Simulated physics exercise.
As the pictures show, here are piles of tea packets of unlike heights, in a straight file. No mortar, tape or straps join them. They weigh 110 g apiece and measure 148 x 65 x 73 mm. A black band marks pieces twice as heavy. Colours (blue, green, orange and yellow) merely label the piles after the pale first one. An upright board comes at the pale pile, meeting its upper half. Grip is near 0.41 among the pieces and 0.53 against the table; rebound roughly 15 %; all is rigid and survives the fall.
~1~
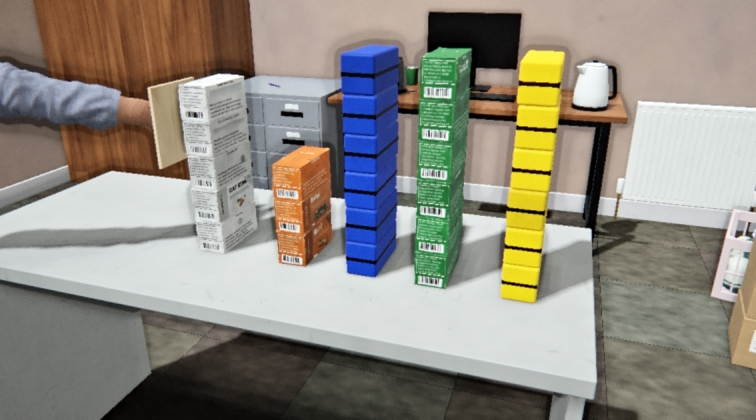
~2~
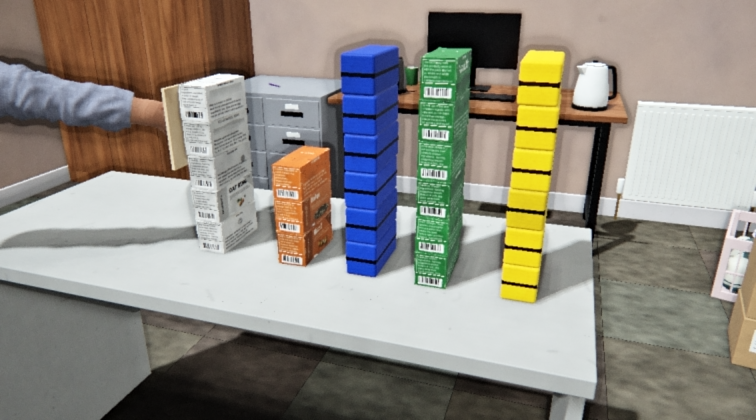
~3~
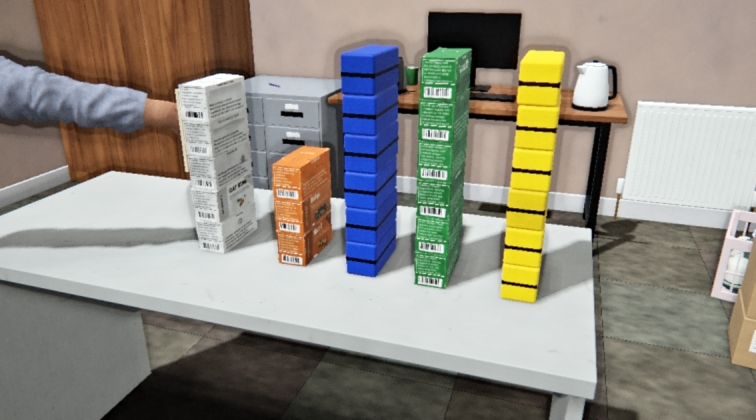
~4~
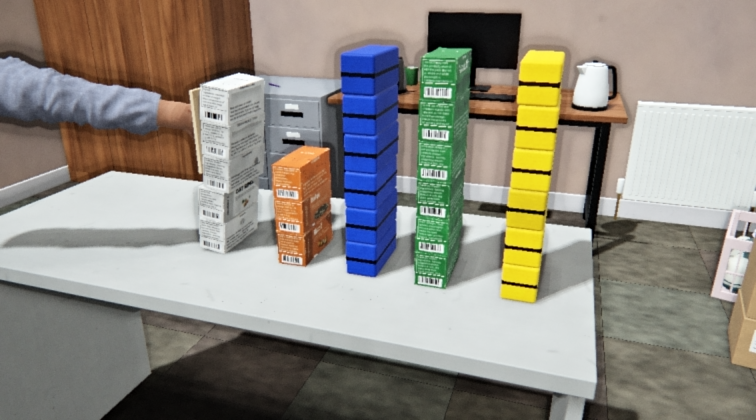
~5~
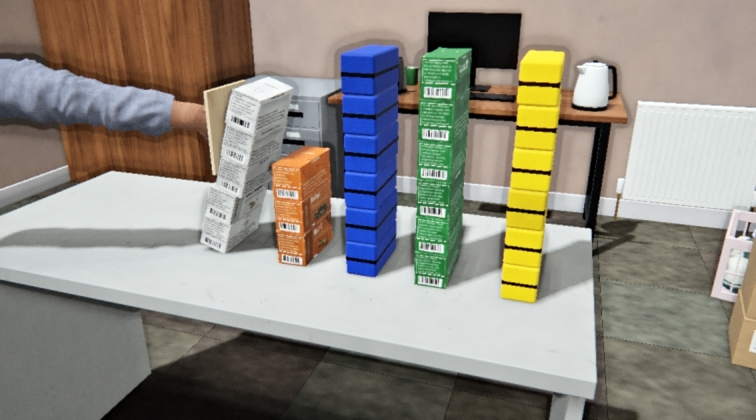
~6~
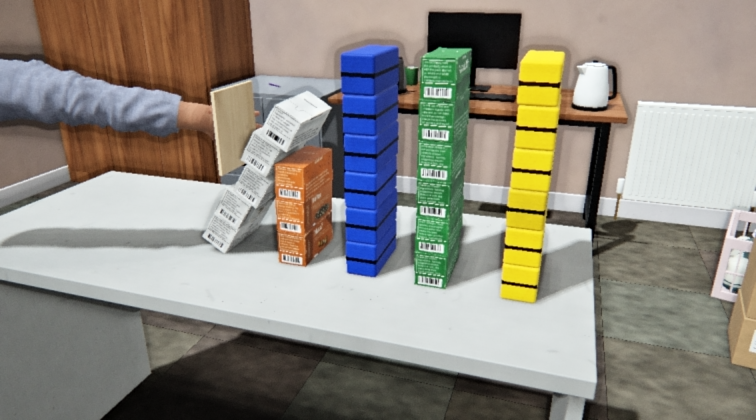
In the video, a hand pushes an upright board rightward against a white stack of packets on a table, and the stack tilts until it leans against the shorter orange stack, while the blue, green and yellow stacks remain still.
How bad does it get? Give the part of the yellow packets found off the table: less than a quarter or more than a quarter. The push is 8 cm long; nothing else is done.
The part is fewer than one in four.
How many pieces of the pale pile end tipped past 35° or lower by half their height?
5 pale pieces.
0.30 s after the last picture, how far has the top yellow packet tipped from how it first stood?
About 0°.
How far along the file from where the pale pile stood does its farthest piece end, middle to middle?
About 28 cm.
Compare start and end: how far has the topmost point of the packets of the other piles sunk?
About 0 cm.
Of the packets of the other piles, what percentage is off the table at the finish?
Roughly 0 per cent of them.
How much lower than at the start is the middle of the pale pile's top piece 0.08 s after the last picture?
Roughly 6 cm.
Then, 0.08 s later than the last frame, 4 of the pale pile down; none of the 6 yellow packets off the table (0 of 21 in all colours); top yellow packet unmoved; top orange packet tilted 7°.
Then, 0.30 s later than the last frame, 5 of the pale pile down; none of the 6 yellow packets off the table (0 of 21 in all colours); top yellow packet unmoved; top orange packet tilted 21°.
When it is over, 5 of the pale pile down; none of the 6 yellow packets off the table (0 of 21 in all colours); top yellow packet unmoved; top orange packet tilted 20°. That is 0 per cent. In pixels of the last frame, middles, top yellow packet near (542, 77), top orange packet near (338, 179).
